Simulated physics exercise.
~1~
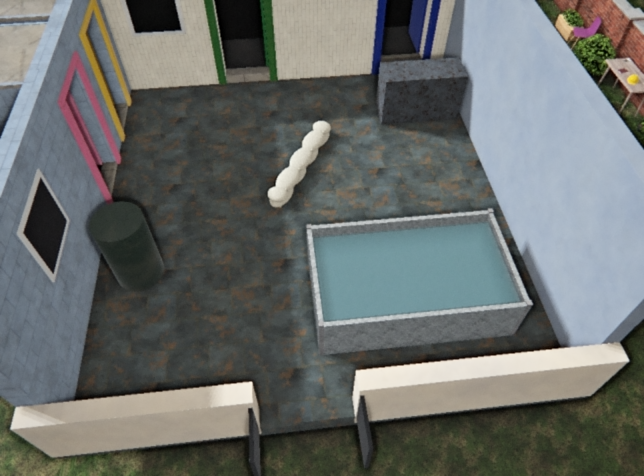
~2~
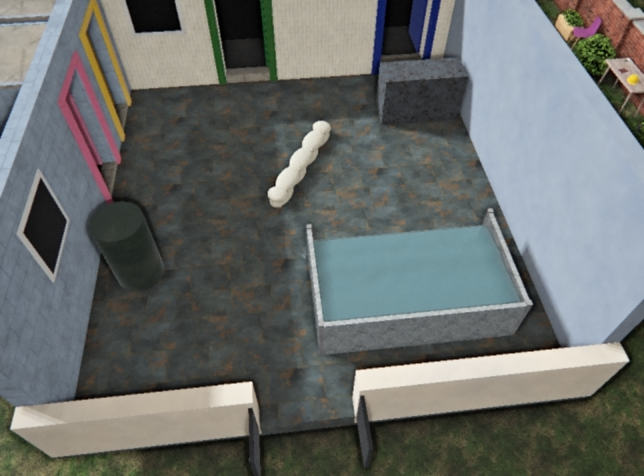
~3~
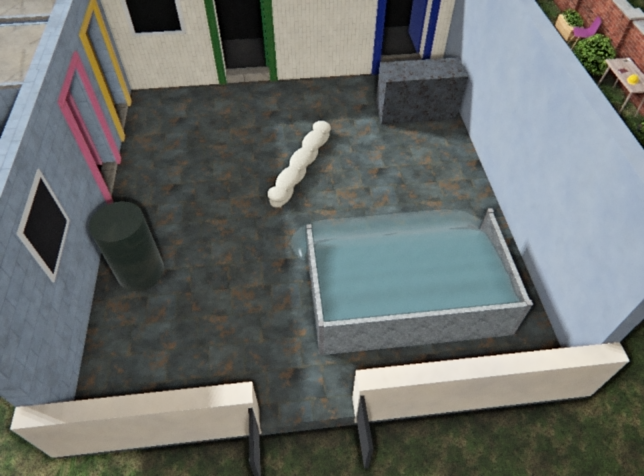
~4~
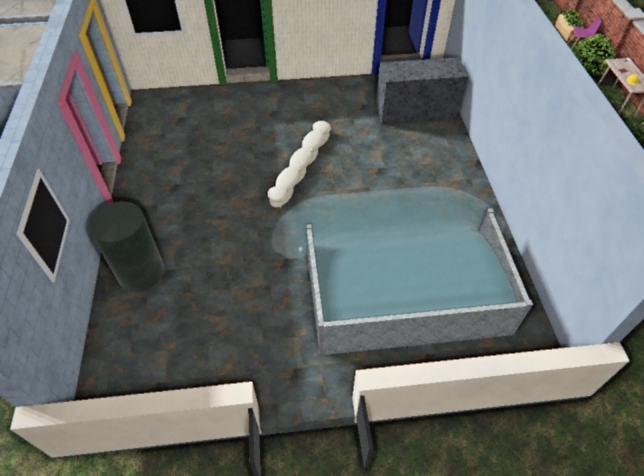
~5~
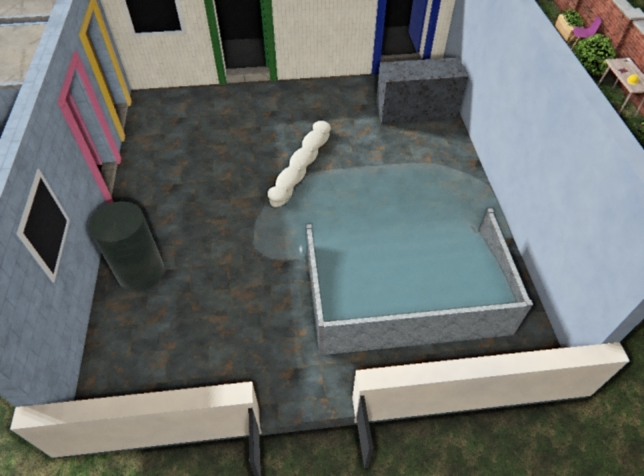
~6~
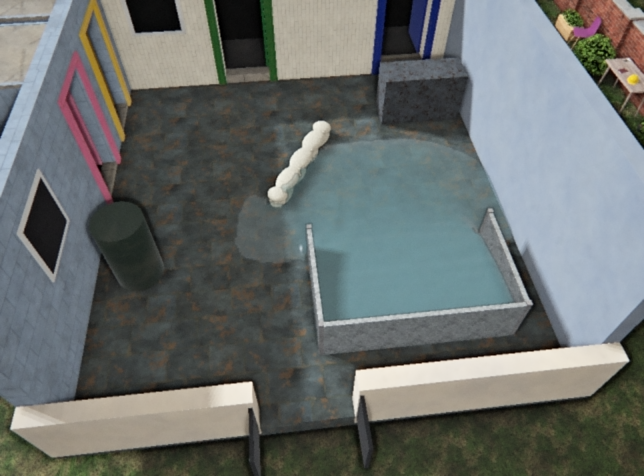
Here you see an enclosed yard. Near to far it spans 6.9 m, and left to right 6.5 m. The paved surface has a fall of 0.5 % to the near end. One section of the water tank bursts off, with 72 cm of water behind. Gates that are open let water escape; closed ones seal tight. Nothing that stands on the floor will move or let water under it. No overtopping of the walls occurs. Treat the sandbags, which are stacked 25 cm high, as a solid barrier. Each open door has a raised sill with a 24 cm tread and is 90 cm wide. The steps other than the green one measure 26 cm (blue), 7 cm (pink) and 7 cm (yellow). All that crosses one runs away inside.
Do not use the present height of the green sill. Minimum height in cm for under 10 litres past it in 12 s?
Approx. 5.5 cm.
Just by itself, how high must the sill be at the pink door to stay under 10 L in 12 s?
For pink, a step near 7.0 cm.
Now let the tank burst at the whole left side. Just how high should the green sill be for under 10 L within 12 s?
Then something near 9.5 cm.
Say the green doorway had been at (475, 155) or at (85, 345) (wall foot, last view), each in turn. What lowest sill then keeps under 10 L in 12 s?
About 23 cm for the first and 7.5 cm for the second.
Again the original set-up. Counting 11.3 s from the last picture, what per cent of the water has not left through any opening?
Water still present: Approx. 94 %.
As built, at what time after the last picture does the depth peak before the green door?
Near 4.0 seconds.
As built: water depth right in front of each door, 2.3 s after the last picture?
Centimetres: Blue = 13, pink = 6, yellow = 0, green = 7.
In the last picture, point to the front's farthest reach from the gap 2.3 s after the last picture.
The farthest wet point is roughly at (159, 89) in the last view.
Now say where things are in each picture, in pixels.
Still water, 72 cm deep, in the water tank at (412, 267); the green door at (243, 37) is dry, in the first frame.
Water pours out on the far side and has run 0.3 m, to a hidden place; about 6 cm deep outside, 72 cm at the back, in the second frame.
The front is at (326, 222), 0.8 m from the gap on the far side; 2.0 m2 of floor is wet, 69 cm left at the back, in the third frame.
The front is at (329, 197), 1.3 m from the gap on the far side; 4.0 m2 of floor is wet, 62 cm left at the back, in the fourth frame.
The gap is on the far side, the front 1.9 m out at (332, 172); the back of the water tank holds 61 cm, in the fifth frame.
Water pours out on the far side and has run 2.6 m, to (350, 145); about 8 cm deep outside, 55 cm at the back; 2.6 m in a straight line remain to the green door at (243, 37), in the sixth frame.
Then, 0.7 s after the last picture water covers 35 % of the floor, deepest (43 cm) near (349, 76); it has not reached the green door.
Then, 2.3 s after the last picture water covers 55 % of the floor, deepest (34 cm) near (435, 97); 7 cm at the green door, 0 litres in over its 18 cm sill.
Then, 11.3 s after the last picture water covers 95 % of the floor, deepest (12 cm) near (468, 131); 3 cm at the green door, 0 litres in over its 18 cm sill.
At the green door as built, the water peaked near 9 cm, 3.9 s after the last picture.
With a sill of 5 cm, 14 litres would have come in within the 12 s; with 6.5 cm, 6 litres. So under 10 litres takes about 5.5 cm.
